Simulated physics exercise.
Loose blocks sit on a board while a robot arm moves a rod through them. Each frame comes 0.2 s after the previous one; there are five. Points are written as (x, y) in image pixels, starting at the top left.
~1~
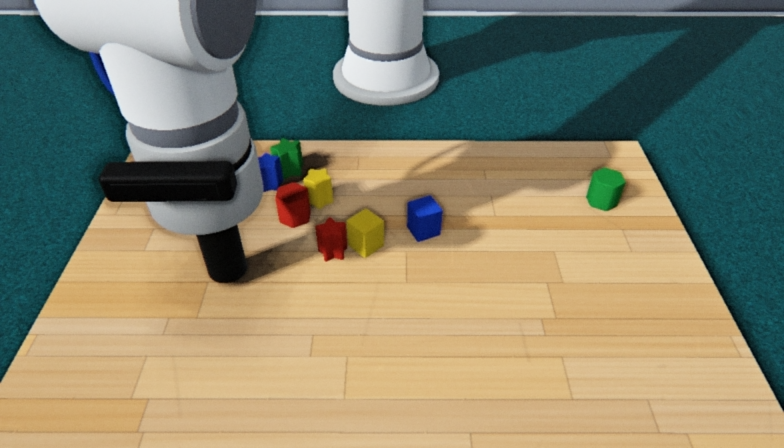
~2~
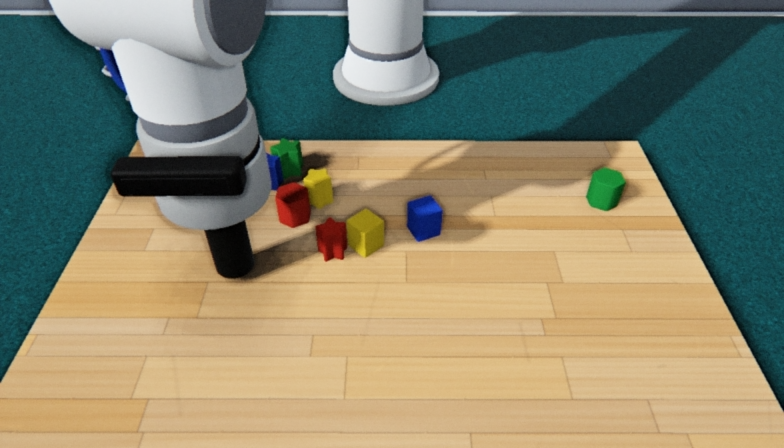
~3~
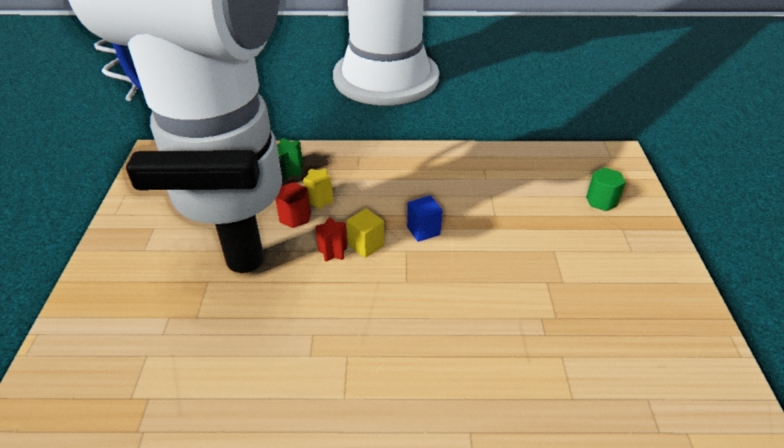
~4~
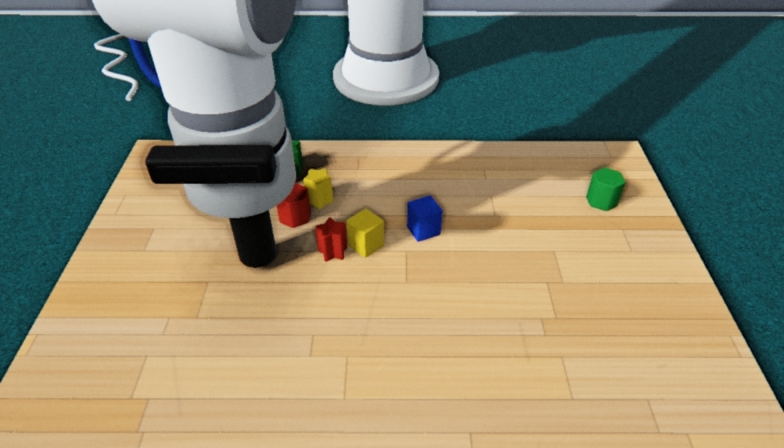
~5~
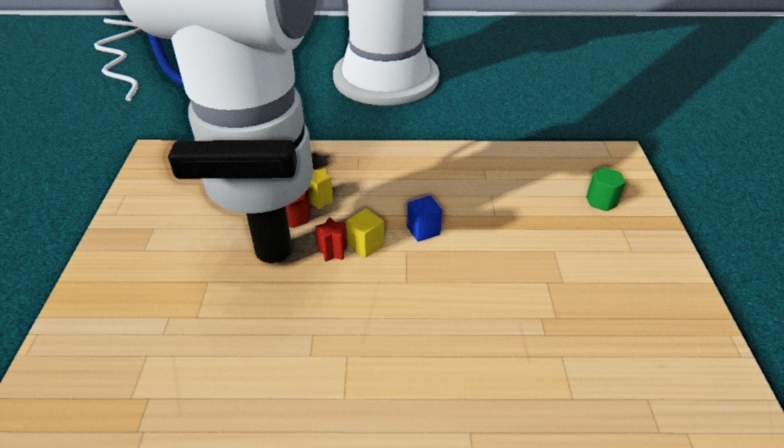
White robot arm sliding a black rod slowly rightward across a wooden board toward small coloured blocks, which stay still.
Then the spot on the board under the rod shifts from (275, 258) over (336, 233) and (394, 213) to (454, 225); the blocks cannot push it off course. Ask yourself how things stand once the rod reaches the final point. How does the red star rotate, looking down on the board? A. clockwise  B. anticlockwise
The answer is A.
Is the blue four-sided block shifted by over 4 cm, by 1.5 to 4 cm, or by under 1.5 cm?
Shift of 1.5 to 4 cm.
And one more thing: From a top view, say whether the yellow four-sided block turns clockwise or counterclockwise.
Seen from above, its turn is counter-clockwise.
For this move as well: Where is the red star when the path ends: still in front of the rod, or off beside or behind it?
Left aside or behind.
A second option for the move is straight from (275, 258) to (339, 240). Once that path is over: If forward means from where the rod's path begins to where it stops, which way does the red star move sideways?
Toward the right.
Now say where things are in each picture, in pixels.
In the first picture, rod tip at (228, 270); block tops, red hexagon at (291, 192); red star at (331, 227); yellow four-sided block at (365, 220); blue four-sided block at (425, 206).
In the second picture, rod at (235, 265); blocks unchanged.
In the third picture, rod at (245, 260); blocks unchanged.
In the fourth picture, rod at (258, 255); blocks unchanged.
In the fifth picture, rod at (274, 250); red hexagon hidden; red star at (331, 227); yellow four-sided block at (365, 220); blue four-sided block at (425, 206).
On the path given first. One third of the way, rod at (336, 226); red star at (348, 226), turned 90° clockwise; yellow four-sided block at (380, 222), turned 25° anticlockwise.
Two thirds of the way, rod at (394, 206); red star at (348, 226), turned 100° clockwise; yellow four-sided block at (380, 223), turned 30° anticlockwise.
At the end, rod at (455, 218); red hexagon in place; red star at (348, 226), turned 100° clockwise; yellow four-sided block at (380, 223), turned 30° anticlockwise; blue four-sided block at (442, 219), turned 55° clockwise.
